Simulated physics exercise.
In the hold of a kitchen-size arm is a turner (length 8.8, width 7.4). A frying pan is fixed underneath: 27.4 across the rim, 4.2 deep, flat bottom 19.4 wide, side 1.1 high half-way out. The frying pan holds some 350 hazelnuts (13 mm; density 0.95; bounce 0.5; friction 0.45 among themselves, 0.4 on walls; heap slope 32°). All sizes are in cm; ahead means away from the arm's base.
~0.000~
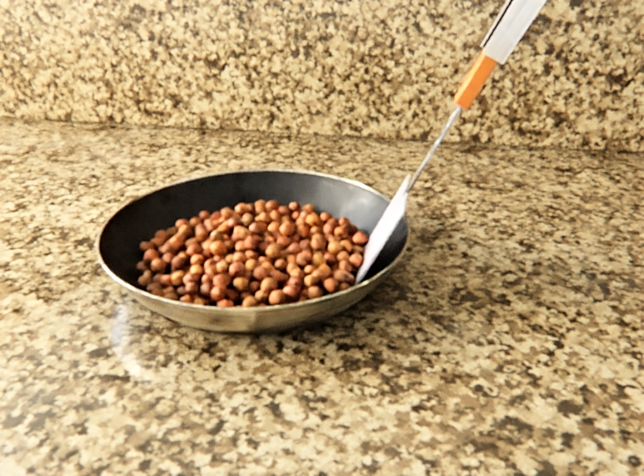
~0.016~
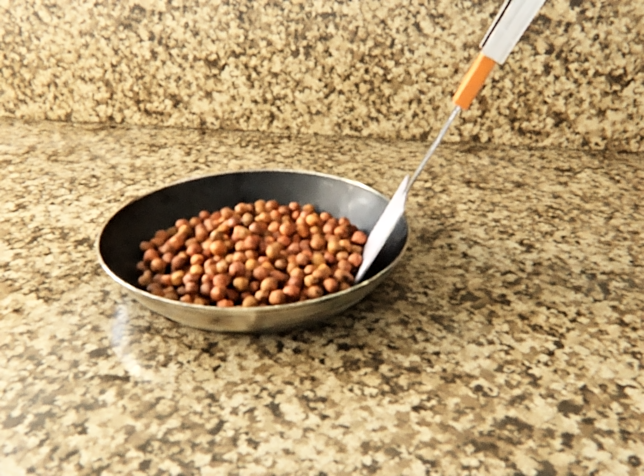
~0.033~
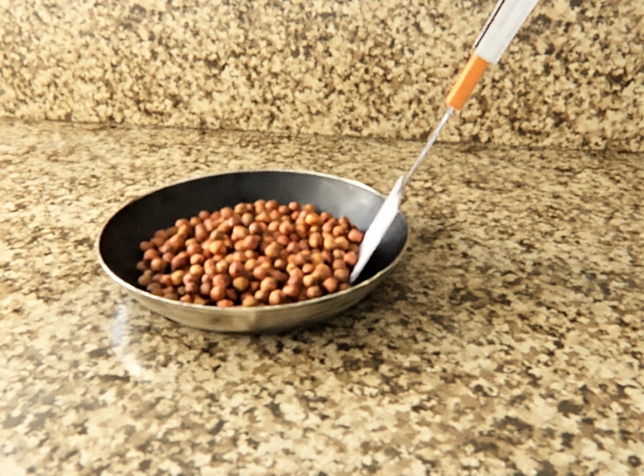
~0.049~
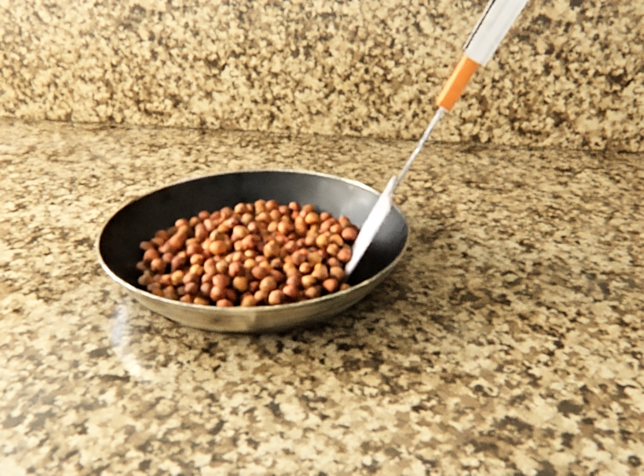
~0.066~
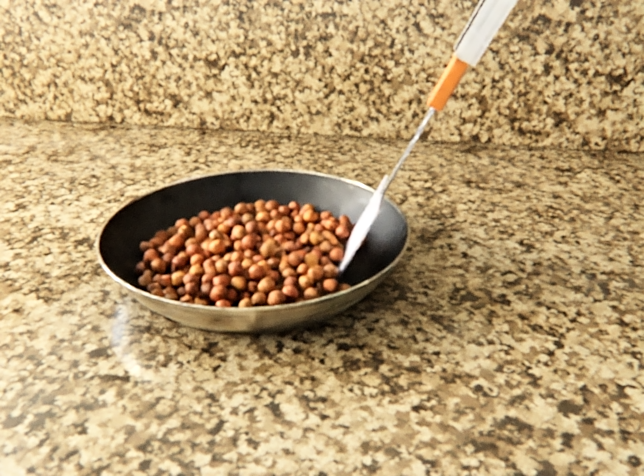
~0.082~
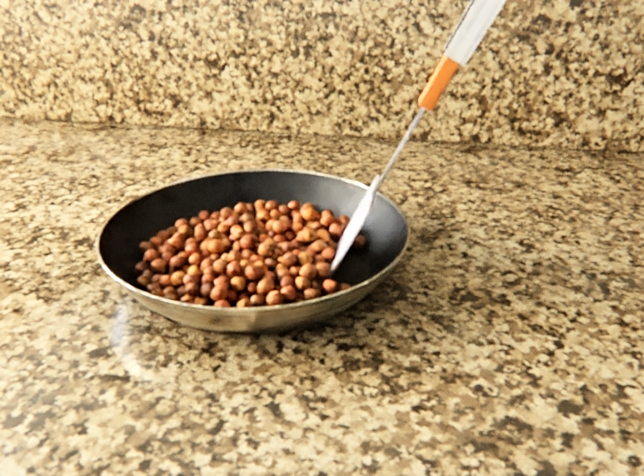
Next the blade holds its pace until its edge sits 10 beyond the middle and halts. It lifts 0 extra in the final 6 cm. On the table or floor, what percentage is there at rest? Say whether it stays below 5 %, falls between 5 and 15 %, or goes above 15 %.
It falls between 5 and 15 %.
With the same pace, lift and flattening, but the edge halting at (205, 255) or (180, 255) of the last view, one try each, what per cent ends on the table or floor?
Try 1: Approx. 0 %; try 2: Approx. 0 %.
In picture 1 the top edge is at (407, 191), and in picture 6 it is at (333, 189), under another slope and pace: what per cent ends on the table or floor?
It comes to something like 25 %, give or take.
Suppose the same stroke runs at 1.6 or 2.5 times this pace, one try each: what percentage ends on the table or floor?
About 15 and 30 per cent.
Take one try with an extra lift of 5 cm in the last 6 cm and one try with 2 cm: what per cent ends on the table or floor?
It comes to around 10 per cent on the first try and around 10 per cent on the second.
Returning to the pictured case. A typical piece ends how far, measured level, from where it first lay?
Level distance of around 4 cm.
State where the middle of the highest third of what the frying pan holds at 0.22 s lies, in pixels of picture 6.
The top third sits at roughly (235, 243).
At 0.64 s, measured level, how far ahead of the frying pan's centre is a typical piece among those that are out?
It comes to near 16 cm ahead of the middle.
By 0.22 s, sloping 64°, highest piece 4 above the table; 350 in the frying pan.
By 0.36 s, sloping 64°, highest piece 5 above the table; 350 in the frying pan.
By 0.64 s, sloping 64°, highest piece 6 above the table; 321 in the frying pan, 27 on the table or floor, 2 on the blade or in flight.
By 1.69 s, sloping 64°, highest piece 6 above the table; 320 in the frying pan, 30 on the table or floor.
Final count, 320 in the frying pan, 30 on the table or floor. That is 9 % on the table or floor.
